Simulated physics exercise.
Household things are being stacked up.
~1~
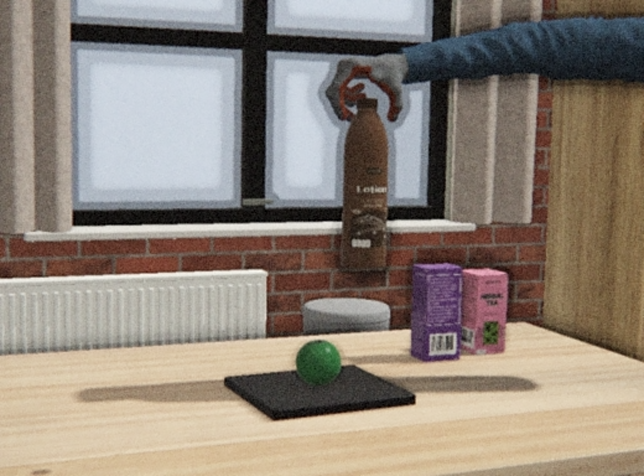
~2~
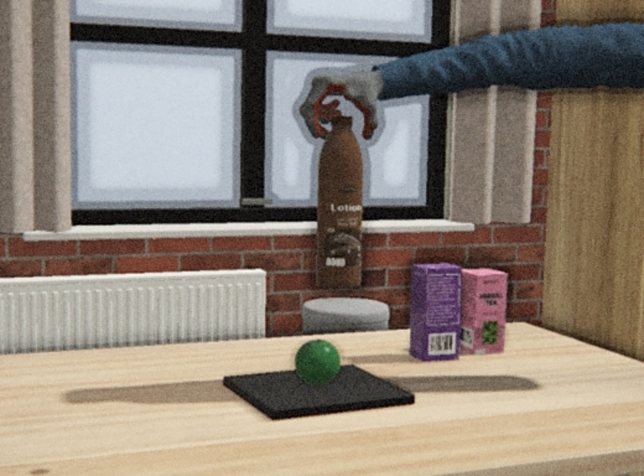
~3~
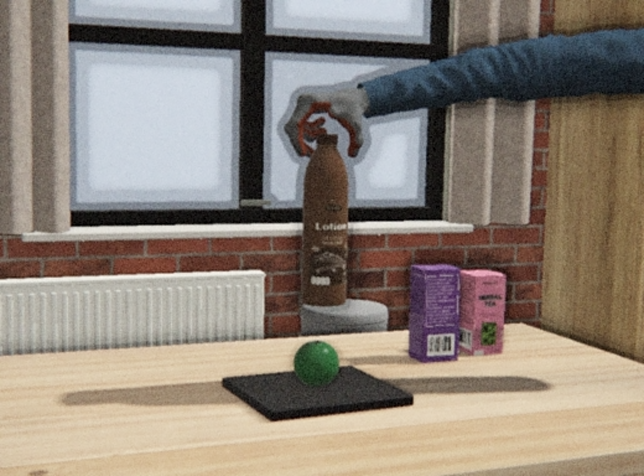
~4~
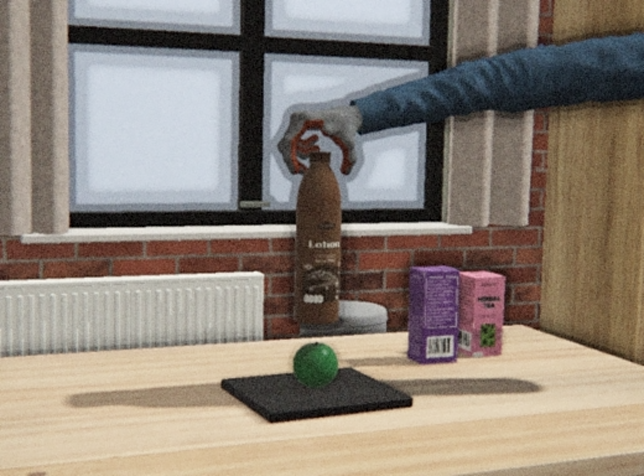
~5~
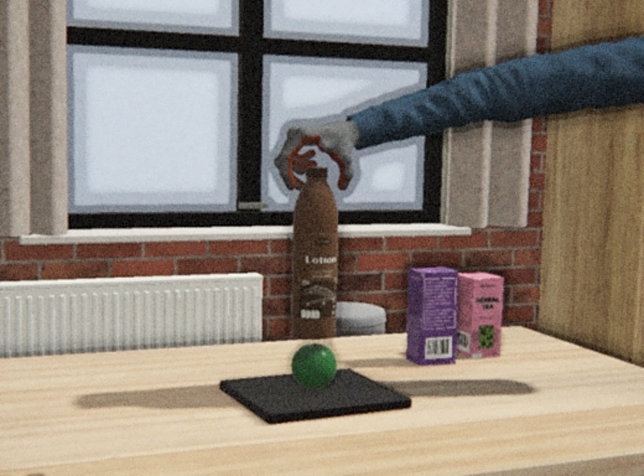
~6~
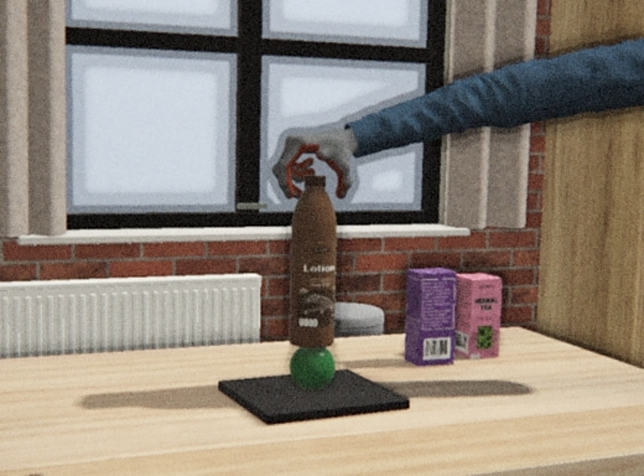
On a light wooden table by a window and brick wall, a green ball sits on a black tray, with purple and pink cartons to the right. A blue-sleeved arm holds a brown lotion bottle above, moves it left and down, then sets it upright on the ball, still gripping its top.
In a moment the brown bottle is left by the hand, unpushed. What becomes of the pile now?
Short answer: It's not safe.
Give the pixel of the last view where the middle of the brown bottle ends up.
Near (147, 392).
Then, 0.70 s later than the last frame, brown bottle tilted by 30° near (273, 271).
Then, 0.80 s later than the last frame, brown bottle now fallen.
Then, 0.90 s later than the last frame, things are still on the move.
Then, 1.10 s later than the last frame, as before.
When it is over, fallen, brown bottle; the other 4 as before. End places, in pixels of the last picture, brown bottle near (147, 392). The pile loses its balance.
